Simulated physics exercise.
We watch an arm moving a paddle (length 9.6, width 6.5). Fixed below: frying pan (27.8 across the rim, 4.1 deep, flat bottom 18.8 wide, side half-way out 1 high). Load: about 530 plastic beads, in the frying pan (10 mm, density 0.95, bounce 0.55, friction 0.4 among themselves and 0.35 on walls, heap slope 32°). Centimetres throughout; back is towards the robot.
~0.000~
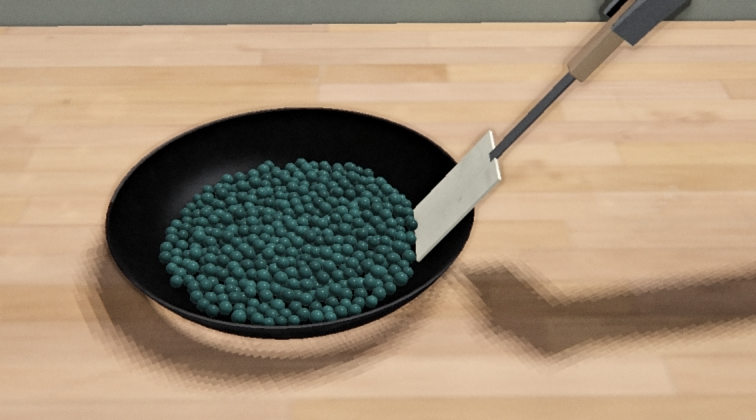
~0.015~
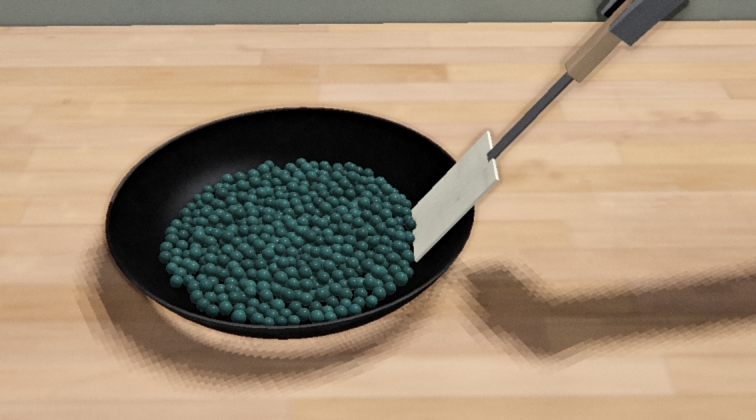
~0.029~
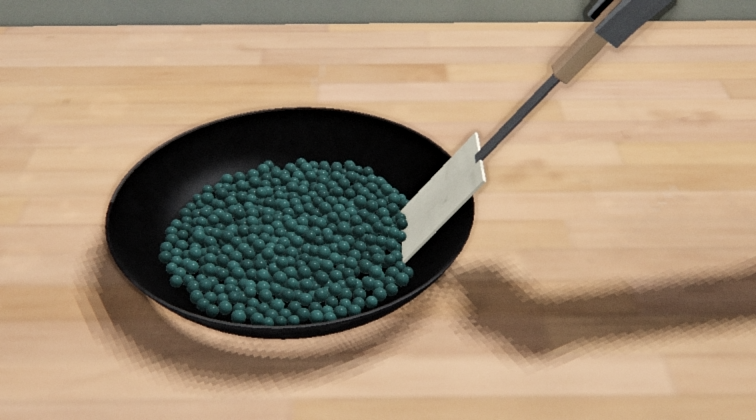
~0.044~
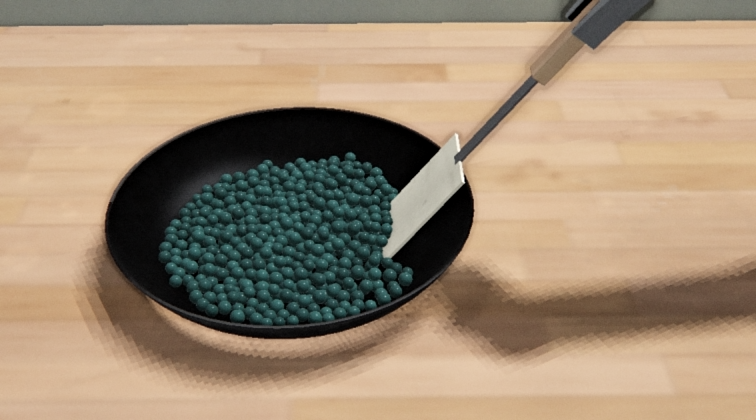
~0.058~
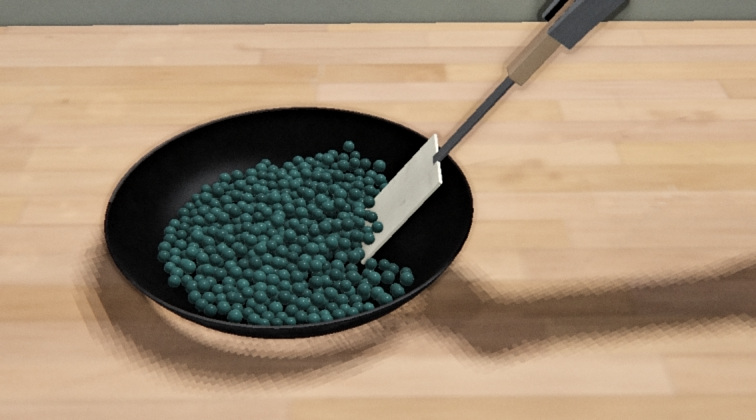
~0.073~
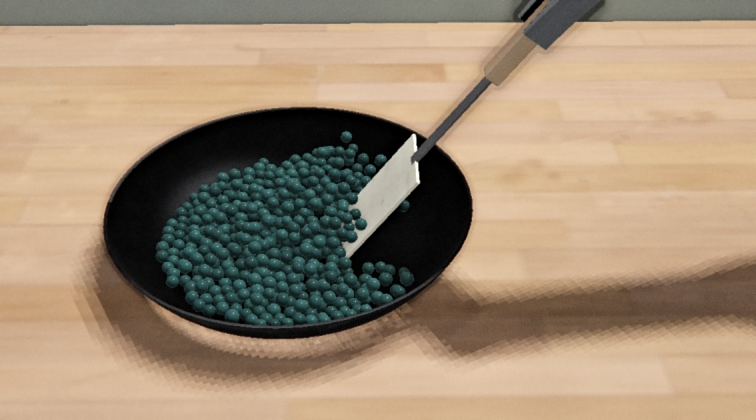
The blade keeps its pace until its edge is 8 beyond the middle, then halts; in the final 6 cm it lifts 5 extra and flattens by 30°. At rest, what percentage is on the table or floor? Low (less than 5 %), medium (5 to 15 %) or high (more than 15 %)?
Answer: Medium; 5 to 15 % of the plastic beads finish on the table or floor.
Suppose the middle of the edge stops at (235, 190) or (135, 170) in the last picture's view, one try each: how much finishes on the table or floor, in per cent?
About 5 and 15 per cent.
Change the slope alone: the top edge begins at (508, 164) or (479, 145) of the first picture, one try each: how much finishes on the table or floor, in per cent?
Some 10 and 10 per cent.
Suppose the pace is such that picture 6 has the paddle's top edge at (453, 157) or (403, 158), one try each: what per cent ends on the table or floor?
Some 0 and 10 per cent.
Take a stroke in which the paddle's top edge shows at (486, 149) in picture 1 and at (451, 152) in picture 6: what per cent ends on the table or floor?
Some 0 per cent.
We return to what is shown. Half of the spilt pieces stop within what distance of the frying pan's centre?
Some 74 cm.
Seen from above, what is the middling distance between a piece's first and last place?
Roughly 3 cm.
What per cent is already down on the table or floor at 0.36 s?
Some 8 per cent.
After 0.11 s, sloping 53°, highest piece 5 above the table; 532 in the frying pan.
After 0.14 s, sloping 44°, highest piece 6 above the table; 532 in the frying pan.
After 0.36 s, sloping 23°, highest piece 4 above the table; 492 in the frying pan, 39 on the table or floor, 1 on the blade or in flight.
After 1.41 s, sloping 23°, highest piece 3 above the table; 492 in the frying pan, 40 on the table or floor.
At rest, 492 in the frying pan, 40 on the table or floor. That is 8 % on the table or floor.
